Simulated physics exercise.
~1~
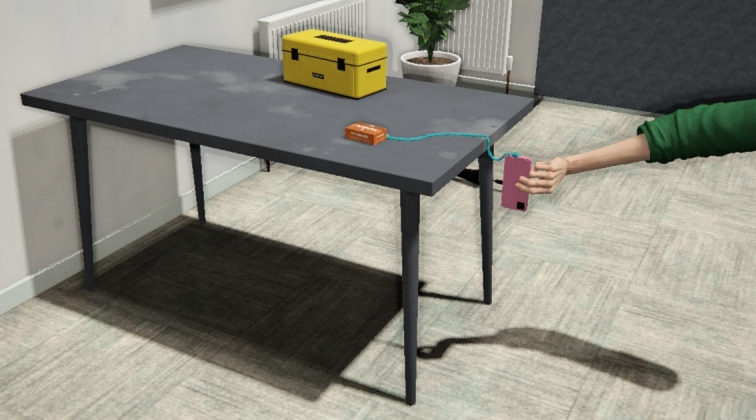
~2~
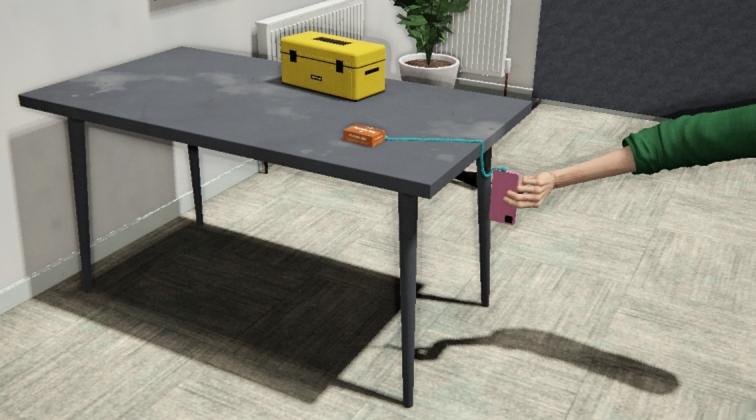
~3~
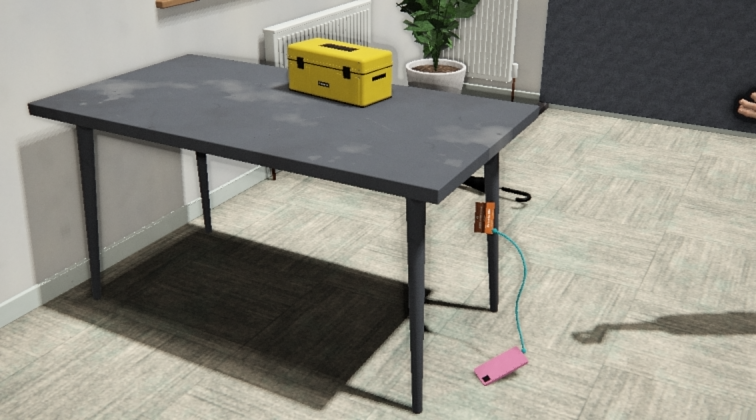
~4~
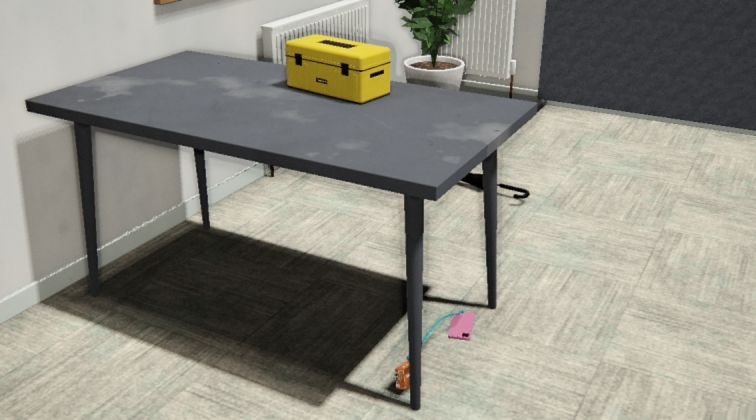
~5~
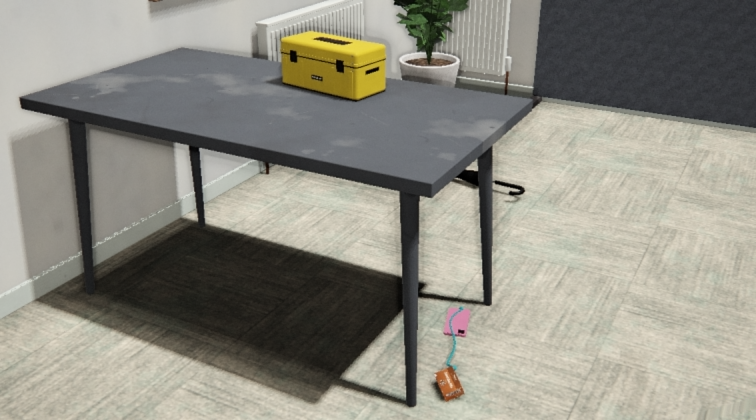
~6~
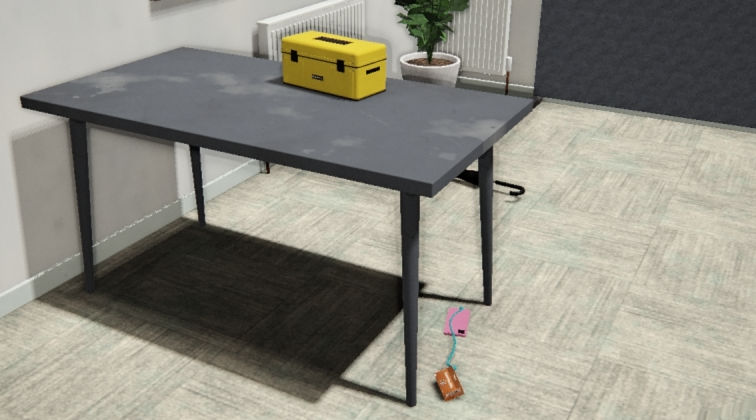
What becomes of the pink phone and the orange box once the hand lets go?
The pink phone falls all the way to the floor without the shoelace stopping it short. The orange box is pulled off the desk and ends up on the floor near it.
